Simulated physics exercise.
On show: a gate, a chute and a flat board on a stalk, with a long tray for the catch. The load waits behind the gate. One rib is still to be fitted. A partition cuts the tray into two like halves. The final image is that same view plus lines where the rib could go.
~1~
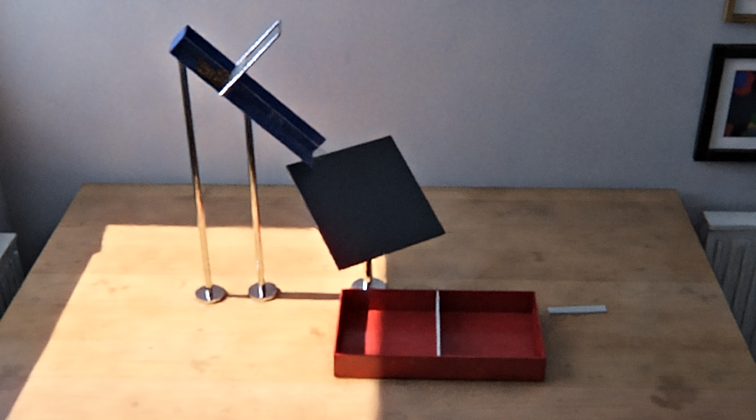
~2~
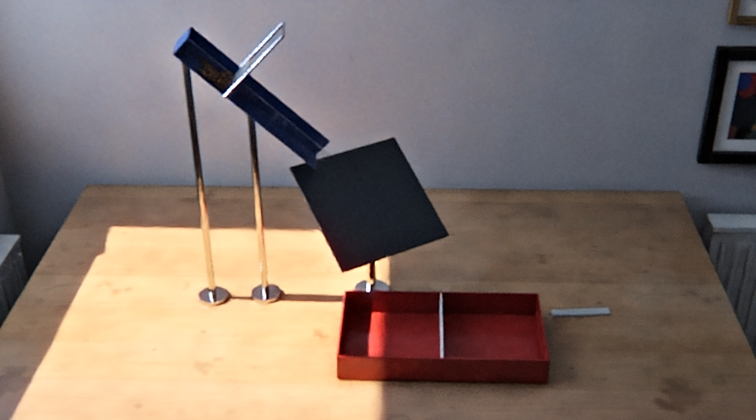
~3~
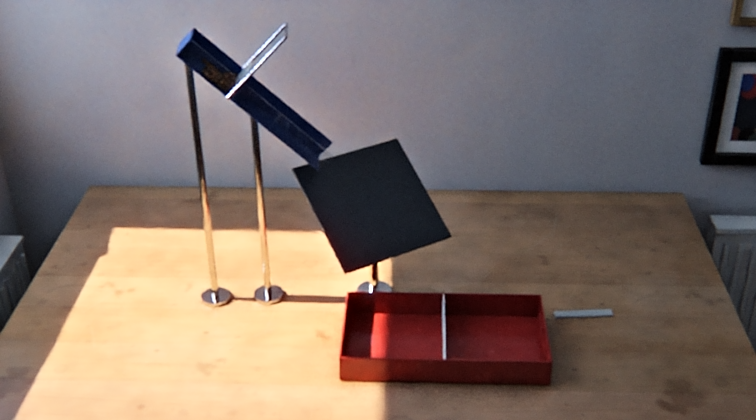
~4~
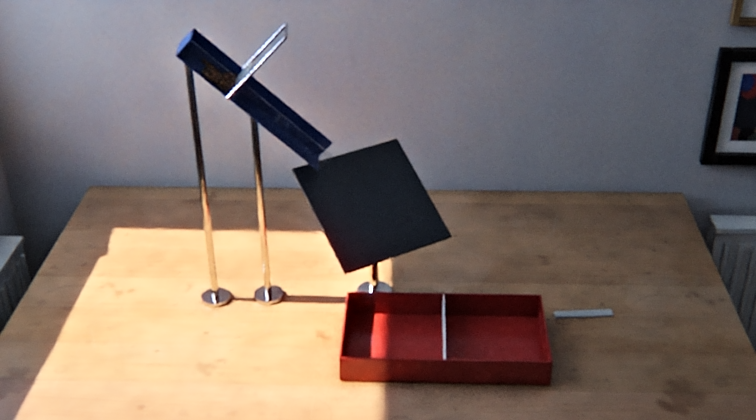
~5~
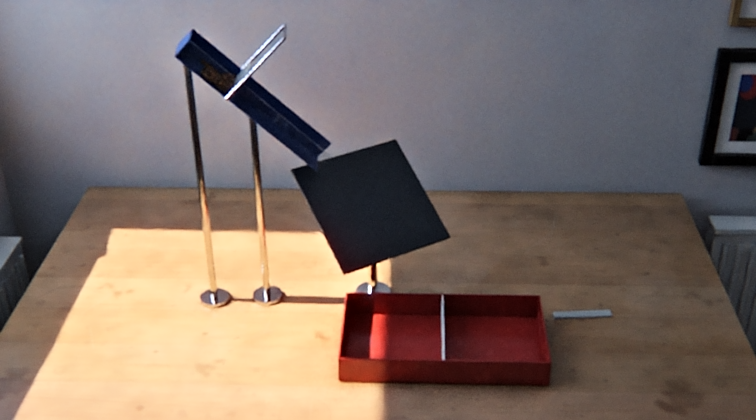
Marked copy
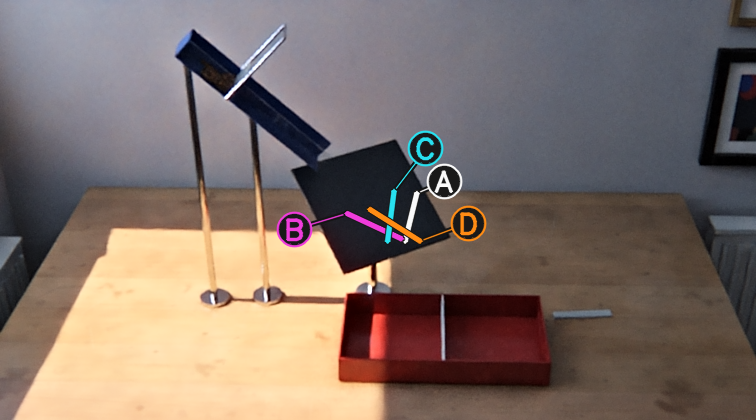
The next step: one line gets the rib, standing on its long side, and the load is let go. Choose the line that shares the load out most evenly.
Line D does it best.
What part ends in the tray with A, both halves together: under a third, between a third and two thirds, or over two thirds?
Over two thirds.
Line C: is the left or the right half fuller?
Left.
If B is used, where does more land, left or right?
More lands on the right.
On the marked copy, line A from (416, 193) to (405, 241); line B from (347, 213) to (401, 238); line C from (394, 191) to (387, 241); line D from (369, 209) to (420, 241).
With A, of what is caught, the larger part in the left half, about a tenth in the right.
With B, of what is caught, not one piece in the left half, every piece in the right.
With C, of what is caught, the larger part in the left half, about a tenth in the right.
With D, of what is caught, roughly a third in the left half, roughly two thirds in the right.
